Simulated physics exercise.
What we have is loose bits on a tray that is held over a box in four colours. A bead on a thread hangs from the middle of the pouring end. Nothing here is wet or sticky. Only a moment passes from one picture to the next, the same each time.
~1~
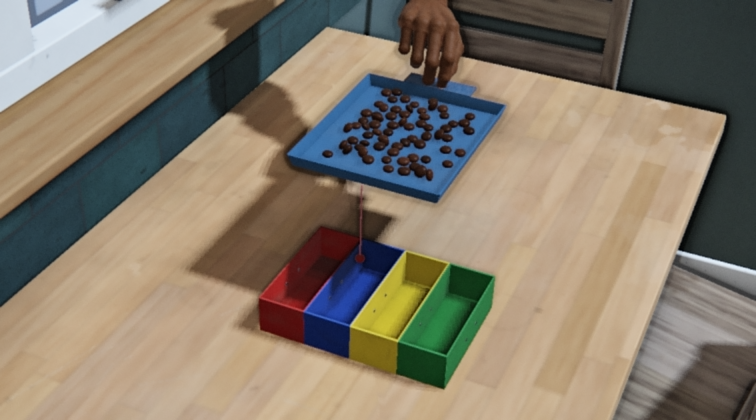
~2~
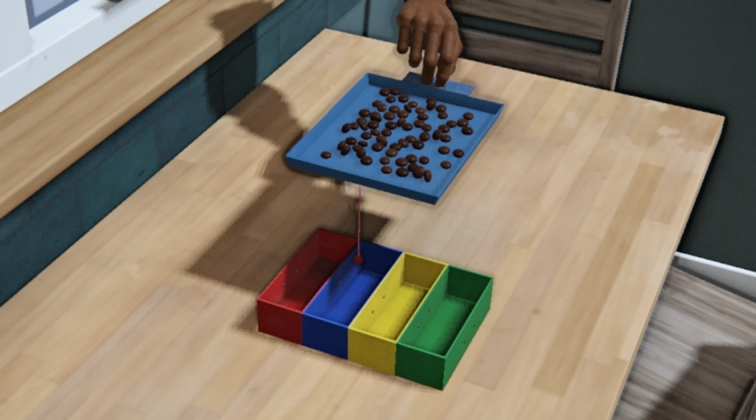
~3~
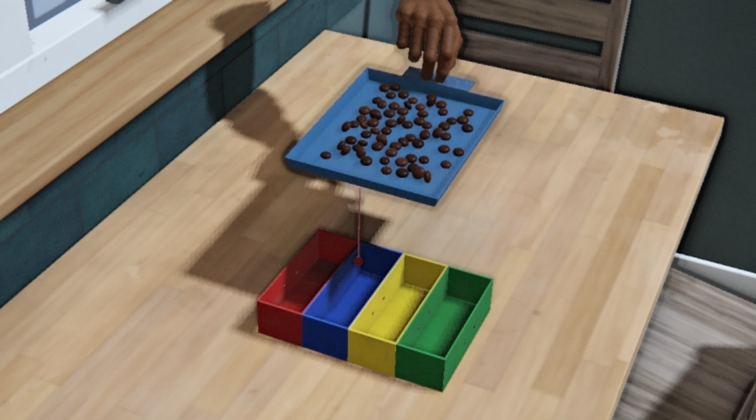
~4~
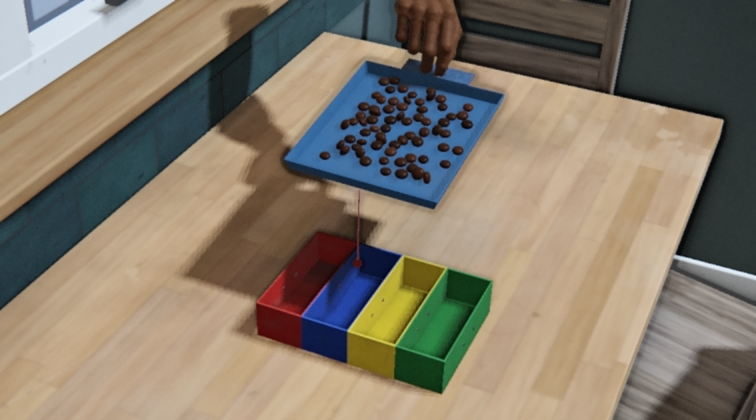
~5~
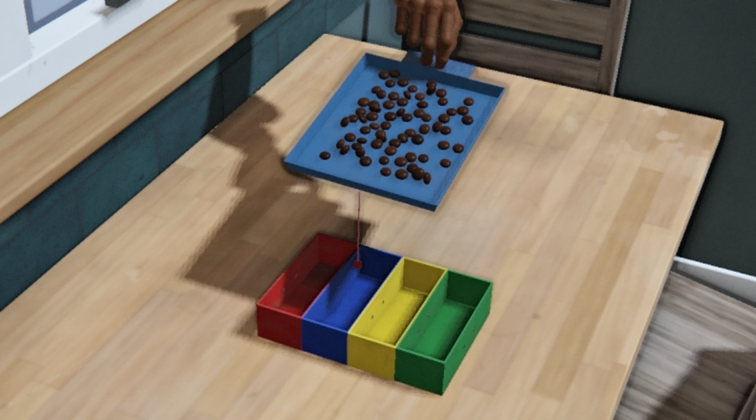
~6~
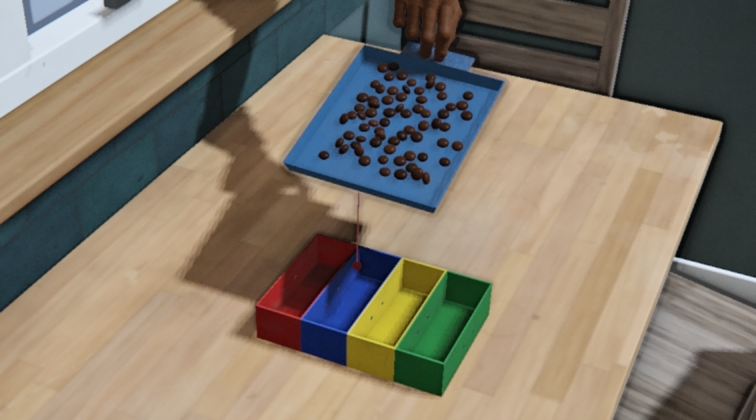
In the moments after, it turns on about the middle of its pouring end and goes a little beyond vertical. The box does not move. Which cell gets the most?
It favours the yellow compartment.
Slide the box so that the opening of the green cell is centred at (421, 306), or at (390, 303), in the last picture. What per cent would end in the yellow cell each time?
Near 30 % and 20 %.
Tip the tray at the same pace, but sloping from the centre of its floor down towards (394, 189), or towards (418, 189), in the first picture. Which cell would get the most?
In turn: The yellow one; the yellow cell.
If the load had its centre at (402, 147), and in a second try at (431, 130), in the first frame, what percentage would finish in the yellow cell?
In turn 40 and 50 in a hundred.
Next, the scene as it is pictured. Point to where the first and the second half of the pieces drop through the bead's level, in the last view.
The first part at (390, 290); the rest at (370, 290).
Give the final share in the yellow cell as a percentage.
Near 50 %.
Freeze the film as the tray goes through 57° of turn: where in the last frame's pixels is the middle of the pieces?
Close to (381, 177).
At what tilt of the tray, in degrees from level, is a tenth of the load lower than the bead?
At about 75°.
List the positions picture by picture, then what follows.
Corners of the pouring end near (293, 153) and (437, 191), level; middle of the load near (388, 132), flat chocolate drops; bead on its thread near (360, 258); red cell near (282, 317); blue cell near (327, 332); yellow cell near (374, 347); green cell near (422, 362), in the first frame.
Corners of the pouring end near (291, 155) and (435, 193), level; middle of the load near (386, 133), in the second frame.
Corners of the pouring end near (291, 156) and (435, 195), tipped barely, lowest at the right corner; middle of the load near (386, 131), in the third frame.
Corners of the pouring end near (290, 158) and (434, 198), tipped a little, lowest at the right corner; middle of the load near (386, 129), in the fourth frame.
Corners of the pouring end near (290, 159) and (434, 201), tipped a little, lowest at the right corner; middle of the load near (386, 126), in the fifth frame.
Corners of the pouring end near (289, 160) and (433, 203), tipped a little, lowest at the right corner; middle of the load near (385, 122); red cell near (279, 325); blue cell near (324, 339); yellow cell near (371, 354); green cell near (419, 369), in the sixth frame.
Shortly afterwards, tray tipped steeply; all but a few on the tray; a little falling or outside the box.
Next, tray tipped right over; the bulk on the tray; a little in the yellow cell; a little in the green cell; only a few in the red cell; a little falling or outside the box.
Some moments later, tray tipped past a quarter turn; near half in the yellow cell; near a quarter in the blue cell; a little in the red cell; a little in the green cell; only a few falling or outside the box.
In the end, tray tipped past a quarter turn; near half in the yellow cell; near a quarter in the blue cell; a little in the red cell; a little in the green cell; only a few outside the box.
